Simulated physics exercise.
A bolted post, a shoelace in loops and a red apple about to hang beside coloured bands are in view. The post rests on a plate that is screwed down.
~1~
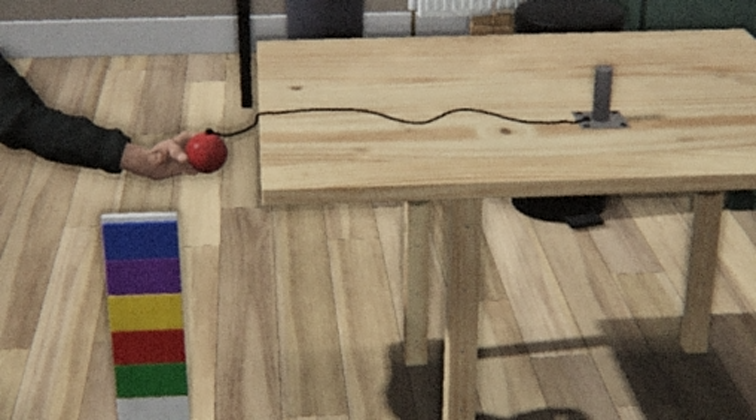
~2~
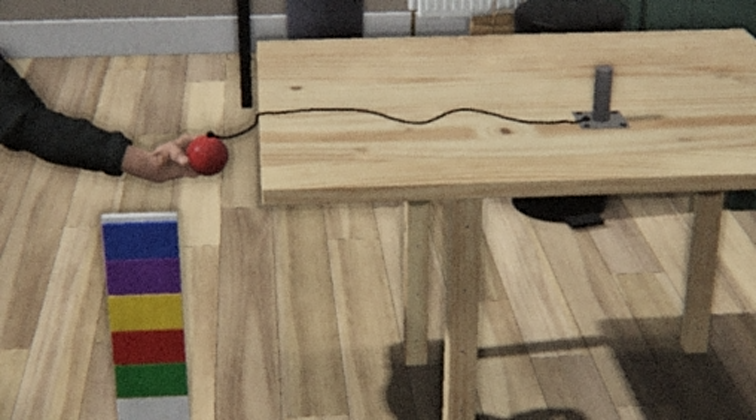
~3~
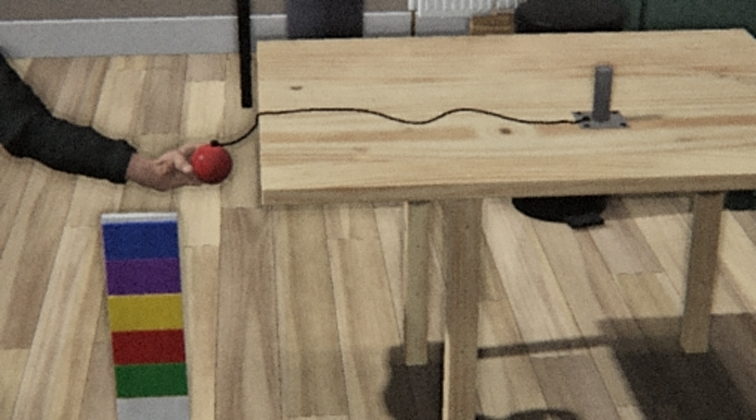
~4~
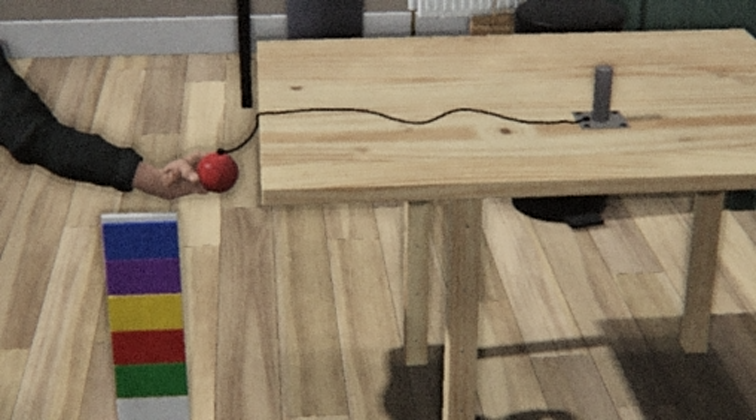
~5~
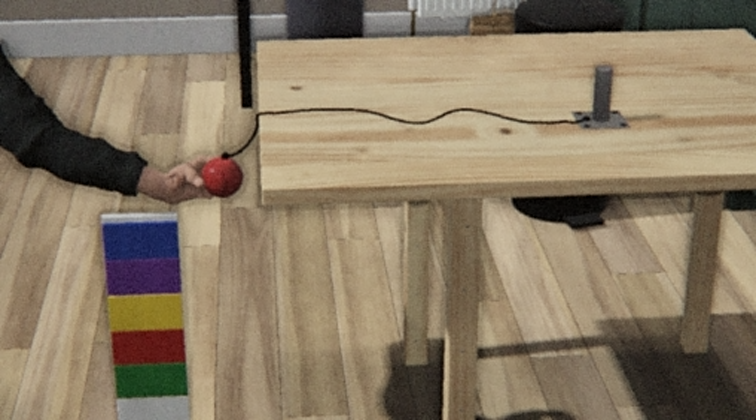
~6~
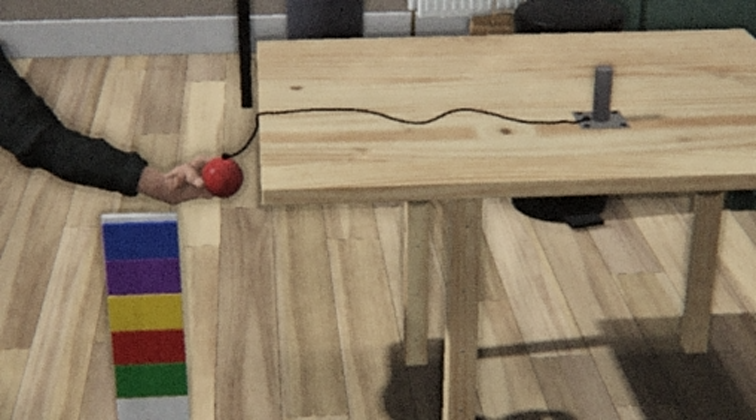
At a wooden table, a hand held a red ball tied to a dark cord beside a strip of coloured bands, then moved it slightly down and to the right before keeping it still.
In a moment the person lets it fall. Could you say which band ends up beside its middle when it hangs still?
Sure, it is blue.
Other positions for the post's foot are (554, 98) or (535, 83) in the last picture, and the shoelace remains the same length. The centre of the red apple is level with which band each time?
Taking the two spots in turn: Purple, then purple.
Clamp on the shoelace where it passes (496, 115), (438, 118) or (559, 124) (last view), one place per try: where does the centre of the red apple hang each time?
Results: (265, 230); (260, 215); (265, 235).
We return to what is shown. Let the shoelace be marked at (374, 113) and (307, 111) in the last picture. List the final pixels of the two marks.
I'd say about (332, 118) for one and about (263, 119) for the other.
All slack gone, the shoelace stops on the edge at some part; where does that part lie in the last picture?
It lies at about (300, 111).
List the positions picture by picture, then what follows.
Red apple (207, 153); blue (141, 242); purple (143, 278); yellow (146, 313); red (149, 348); green (151, 382), in the first picture.
Red apple (207, 155); shoelace through (553, 123) (484, 112) (426, 123) (355, 110) (280, 113), in the second picture.
Red apple (212, 164), in the third picture.
Red apple (218, 173); shoelace through (553, 123) (484, 112) (426, 123) (355, 110) (280, 113), in the fourth picture.
Red apple (223, 178), in the fifth picture.
Red apple (223, 178); shoelace through (553, 123) (484, 112) (426, 123) (355, 110) (280, 113), in the sixth picture.
Soon after, apple near (252, 228); level with blue.
After that, apple near (262, 240); level with blue.
In the end, apple near (264, 239); level with blue. Its middle rests at the blue band.
